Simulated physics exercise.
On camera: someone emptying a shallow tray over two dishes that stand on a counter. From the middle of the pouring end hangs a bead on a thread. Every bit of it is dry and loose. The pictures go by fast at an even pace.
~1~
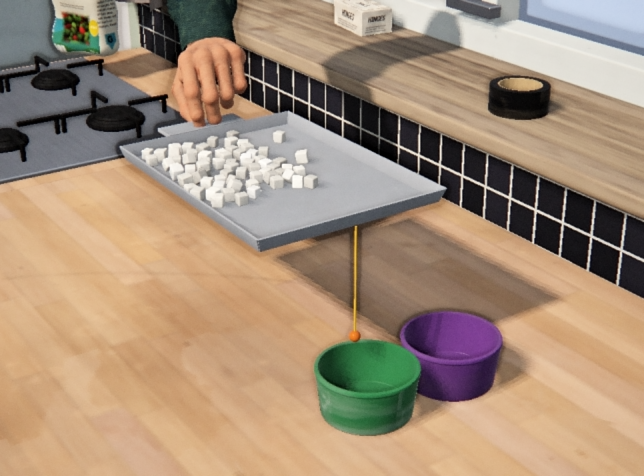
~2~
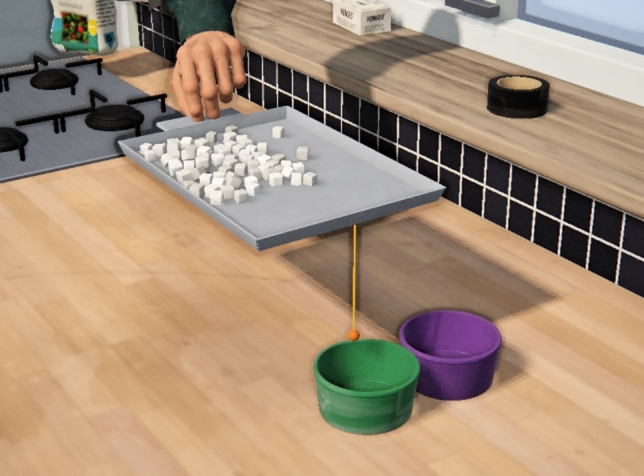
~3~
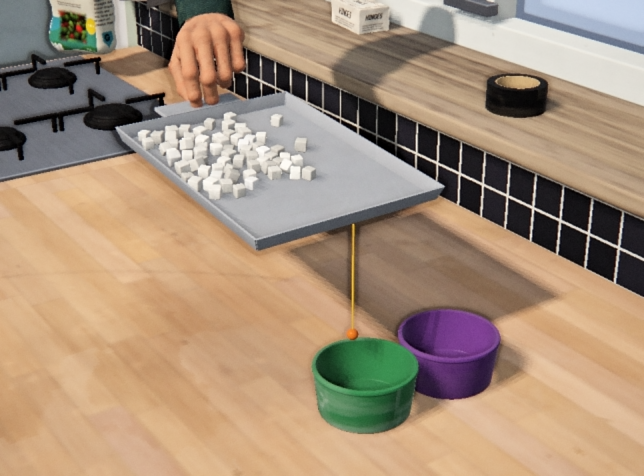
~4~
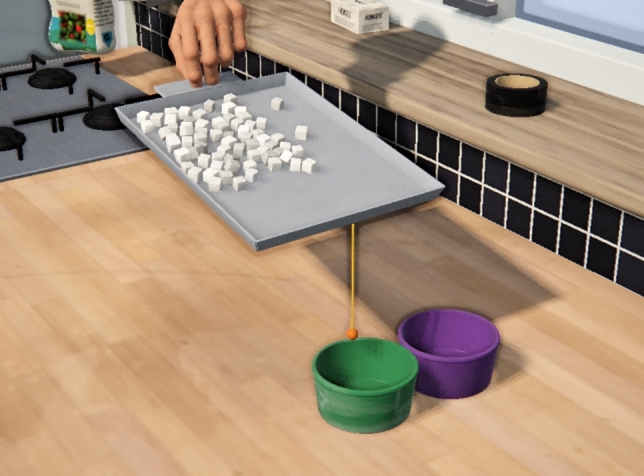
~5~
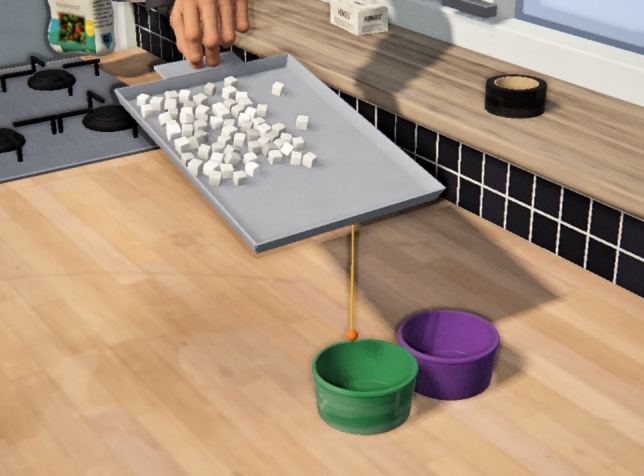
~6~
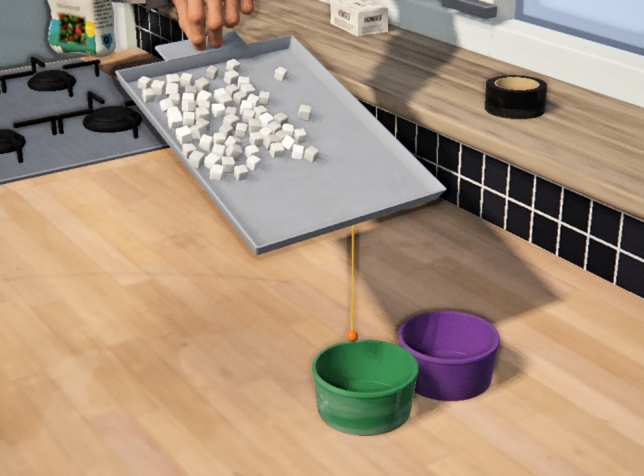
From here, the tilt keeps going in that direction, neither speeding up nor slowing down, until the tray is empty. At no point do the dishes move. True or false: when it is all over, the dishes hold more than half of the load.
False.
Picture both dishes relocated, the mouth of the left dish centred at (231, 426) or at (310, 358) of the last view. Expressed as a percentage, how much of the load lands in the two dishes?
Trial 1 about 50 %, trial 2 about 0 %.
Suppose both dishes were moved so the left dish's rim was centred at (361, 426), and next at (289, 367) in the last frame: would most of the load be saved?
First below a half, then less than half.
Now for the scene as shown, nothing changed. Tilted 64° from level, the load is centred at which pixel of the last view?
The middle of the load sits near (313, 225).
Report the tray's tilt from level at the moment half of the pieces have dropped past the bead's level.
About 80 degrees.
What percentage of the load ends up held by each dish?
Roughly 20 in a hundred end in the left dish and roughly 0 in a hundred in the right dish.
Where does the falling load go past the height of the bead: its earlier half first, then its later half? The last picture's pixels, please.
I'd place the first part at (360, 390) and the rest at (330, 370).
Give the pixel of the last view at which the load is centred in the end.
At about (368, 455).
Shortly afterwards, tray tipped steeply; the bulk on the tray; near a quarter in the air.
Next, tray tipped past a quarter turn; a little on the tray; near a quarter in the left dish; near two thirds outside both; a little in the air.
Some moments later, tray tipped past a quarter turn; near a quarter in the left dish; the bulk outside both.
In the end, tray tipped past a quarter turn; near a quarter in the left dish; none at all in the right dish; the bulk outside both.
